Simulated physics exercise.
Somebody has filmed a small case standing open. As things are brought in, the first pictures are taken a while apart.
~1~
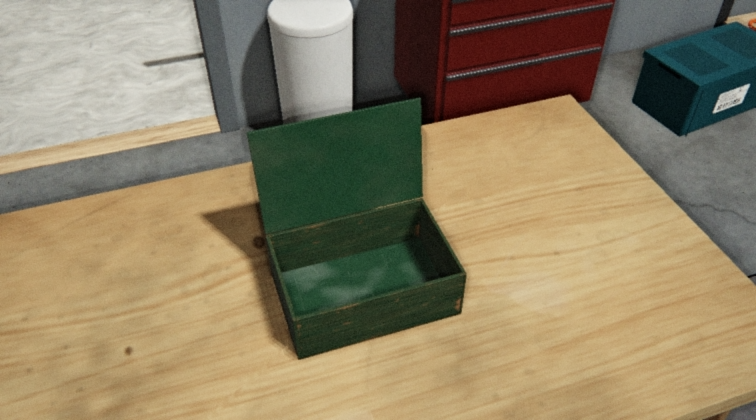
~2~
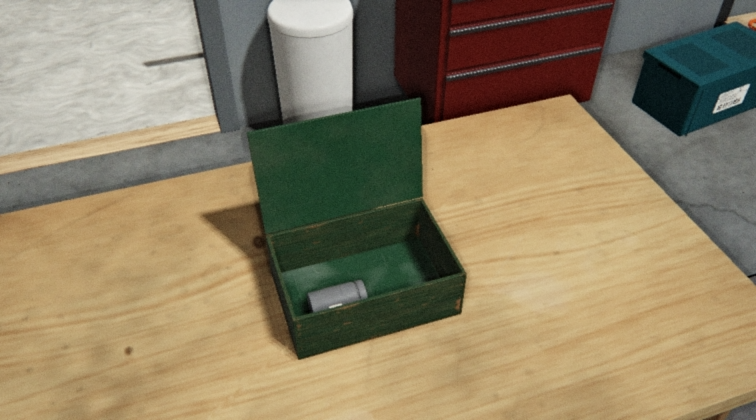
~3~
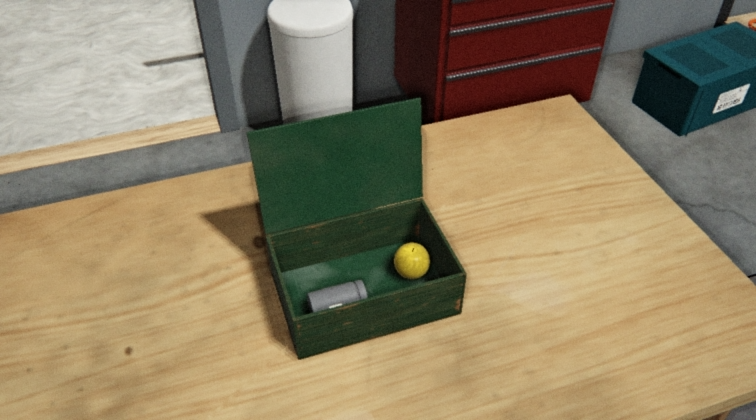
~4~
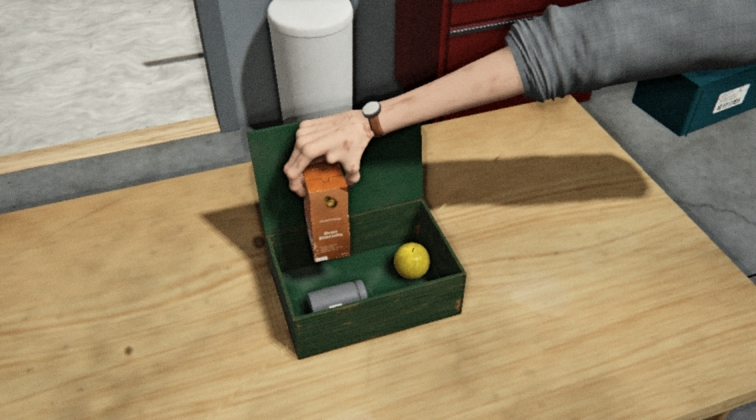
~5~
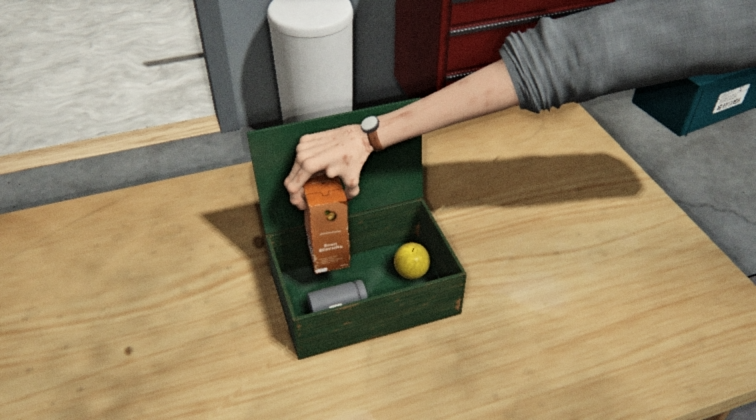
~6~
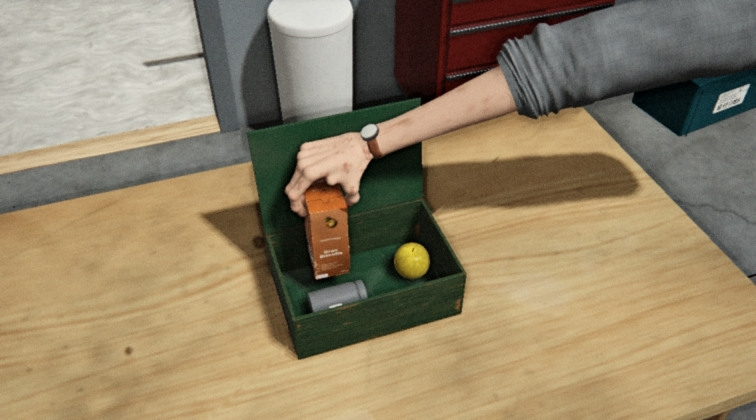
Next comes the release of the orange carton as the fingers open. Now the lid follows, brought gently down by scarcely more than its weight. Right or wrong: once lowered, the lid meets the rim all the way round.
Wrong.
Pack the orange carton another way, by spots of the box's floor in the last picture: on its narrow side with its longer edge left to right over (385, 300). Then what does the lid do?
Then the lid comes down fully.
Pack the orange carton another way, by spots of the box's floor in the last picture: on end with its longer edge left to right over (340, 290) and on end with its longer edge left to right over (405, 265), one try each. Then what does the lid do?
With the first packing the lid is left gaping; with the second it lowers fully.
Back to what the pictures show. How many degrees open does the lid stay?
Roughly 80 degrees above the rim.
Then, 0.90 s after the last picture, lid starting down; orange carton slid about its own width near (328, 250).
Then, 1.70 s after the last picture, lid 80° above the rim; orange carton slid about its own width near (328, 250).
At rest, lid 78° above the rim; moved from the start, orange carton; the other 2 in place. Seen from the same camera at the end, orange carton near (327, 251).
